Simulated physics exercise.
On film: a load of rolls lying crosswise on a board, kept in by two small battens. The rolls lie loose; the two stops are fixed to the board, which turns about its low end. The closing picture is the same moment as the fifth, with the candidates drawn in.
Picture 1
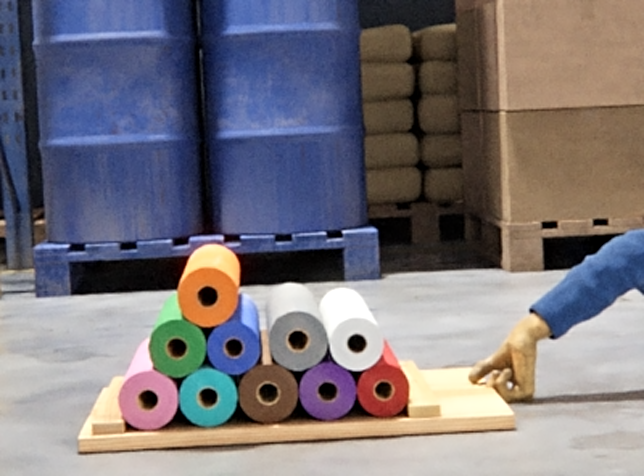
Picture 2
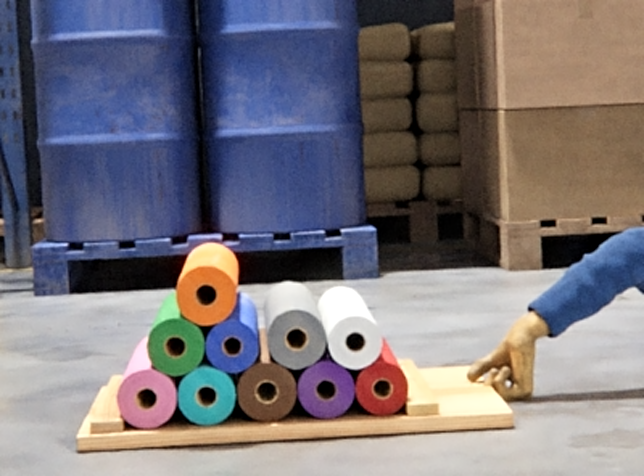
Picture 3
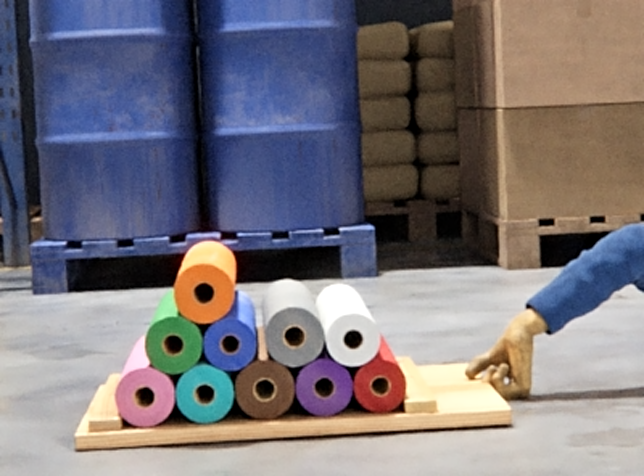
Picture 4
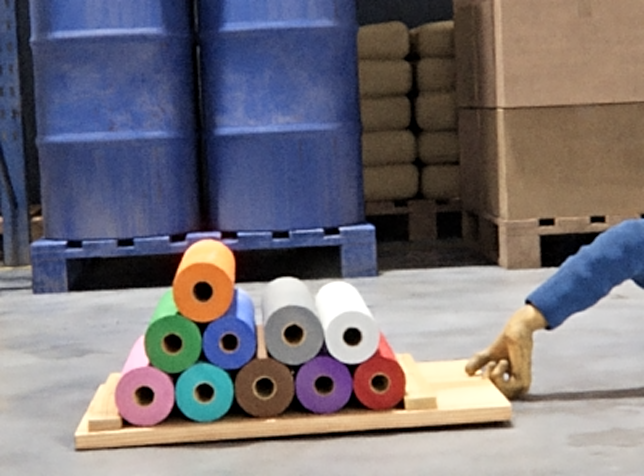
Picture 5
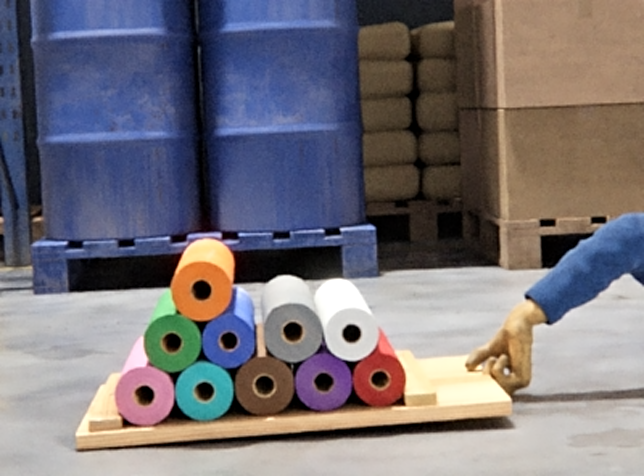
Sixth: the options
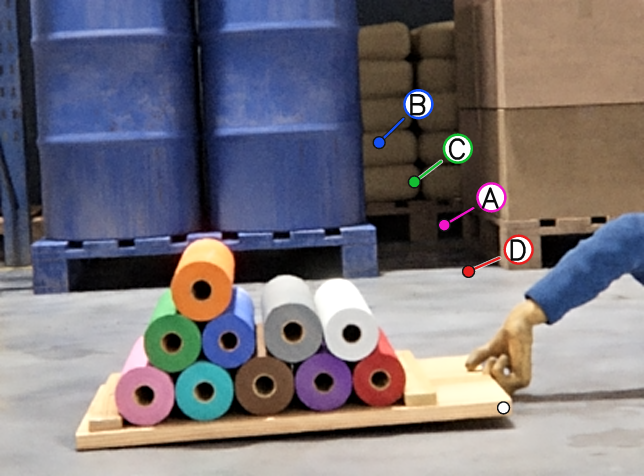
Colourful rolls stacked on a wooden board staying in place as a gloved hand slightly raises its right end in a warehouse.
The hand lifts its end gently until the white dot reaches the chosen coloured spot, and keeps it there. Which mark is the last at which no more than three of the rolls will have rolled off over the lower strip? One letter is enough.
No higher than A.
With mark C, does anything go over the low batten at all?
Yes, at C.
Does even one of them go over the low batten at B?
Yes.
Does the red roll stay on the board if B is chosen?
No, with B.
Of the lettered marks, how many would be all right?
Two of the four.
On the marked copy, A at (444, 225); B at (379, 143); C at (414, 182); D at (469, 271); the white dot at (504, 408).
Taking A. A third of the way, board at 16°.
Two thirds of the way, board at 28°.
When it is over, board at 28°, none over the low batten.
As for the rest, B ten over the low batten; C ten over the low batten; D none over the low batten.
